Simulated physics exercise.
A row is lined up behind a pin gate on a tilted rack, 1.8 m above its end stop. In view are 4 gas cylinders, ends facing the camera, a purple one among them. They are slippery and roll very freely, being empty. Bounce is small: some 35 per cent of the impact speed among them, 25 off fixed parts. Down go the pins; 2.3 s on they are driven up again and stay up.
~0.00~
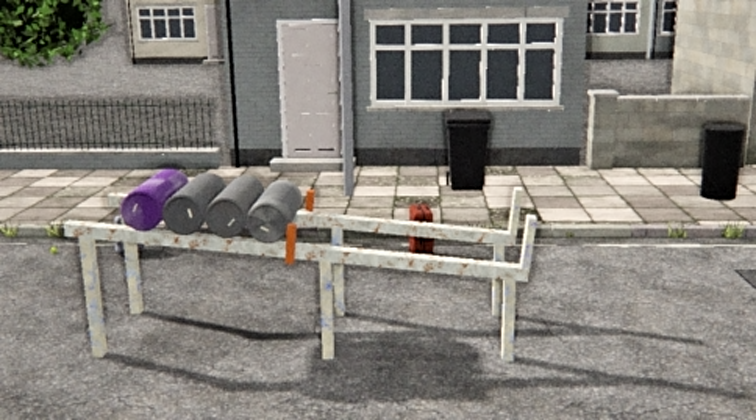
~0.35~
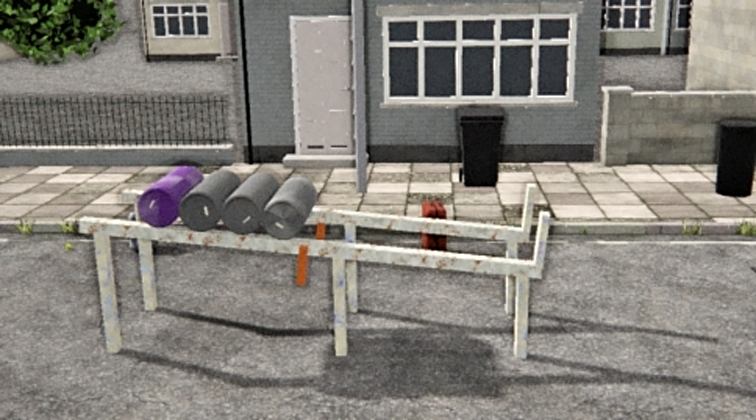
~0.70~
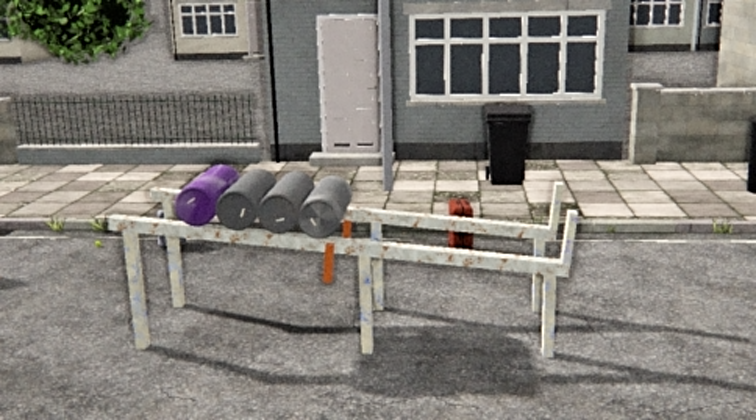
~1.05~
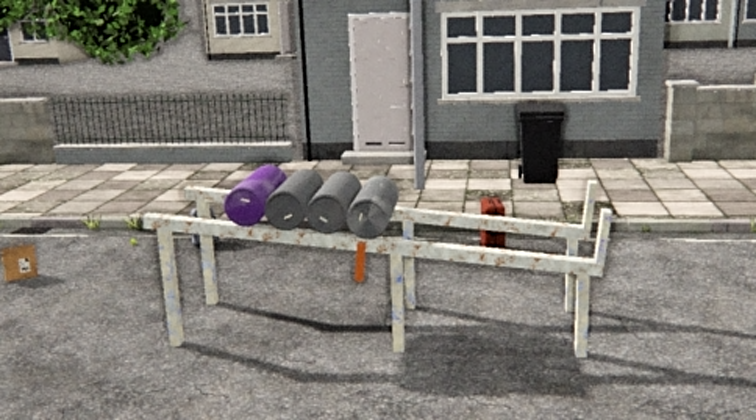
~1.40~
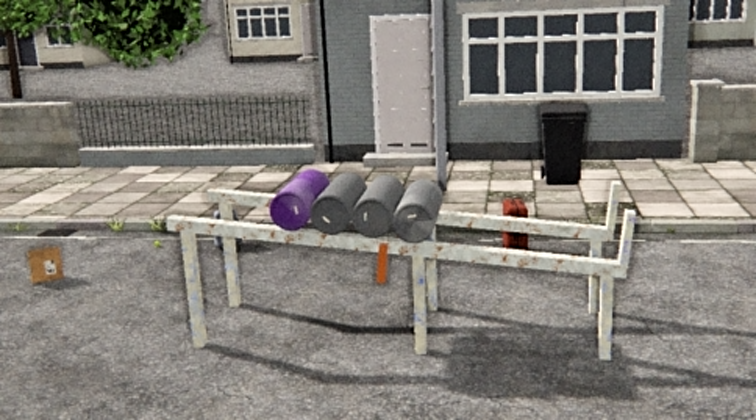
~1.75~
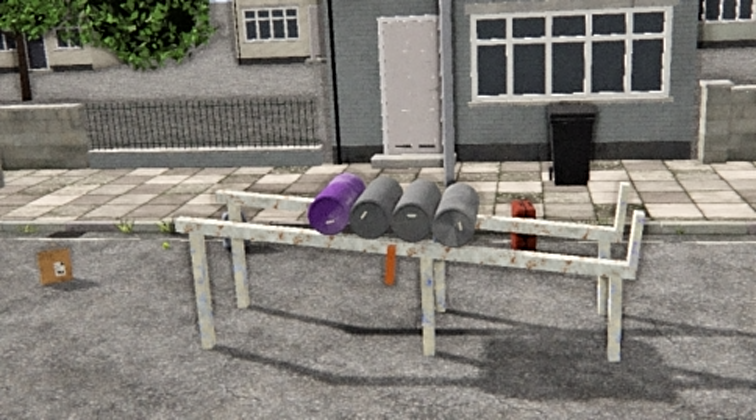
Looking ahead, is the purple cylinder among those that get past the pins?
The purple cylinder gets through.
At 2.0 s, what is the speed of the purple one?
About 0.9 m/s.
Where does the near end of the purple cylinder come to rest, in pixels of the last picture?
Around (476, 231).
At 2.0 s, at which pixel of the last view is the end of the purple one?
At about (354, 219).
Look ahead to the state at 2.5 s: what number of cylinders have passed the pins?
By then 4.
By 2.0 s, purple is on the rails, 30 cm above the pins, rolling right; 3 of 4 have passed.
By 2.1 s, purple is on the rails, 20 cm above the pins, rolling right; 3 of 4 have passed.
By 2.3 s, purple is on the rails, 5 cm above the pins, rolling right; 3 of 4 have passed.
By 2.5 s, purple is in the air, 20 cm below the pins, rolling right; 4 of 4 have passed.
Finally (3.2 s), purple is on the rails, 65 cm below the pins; 4 of 4 have passed.
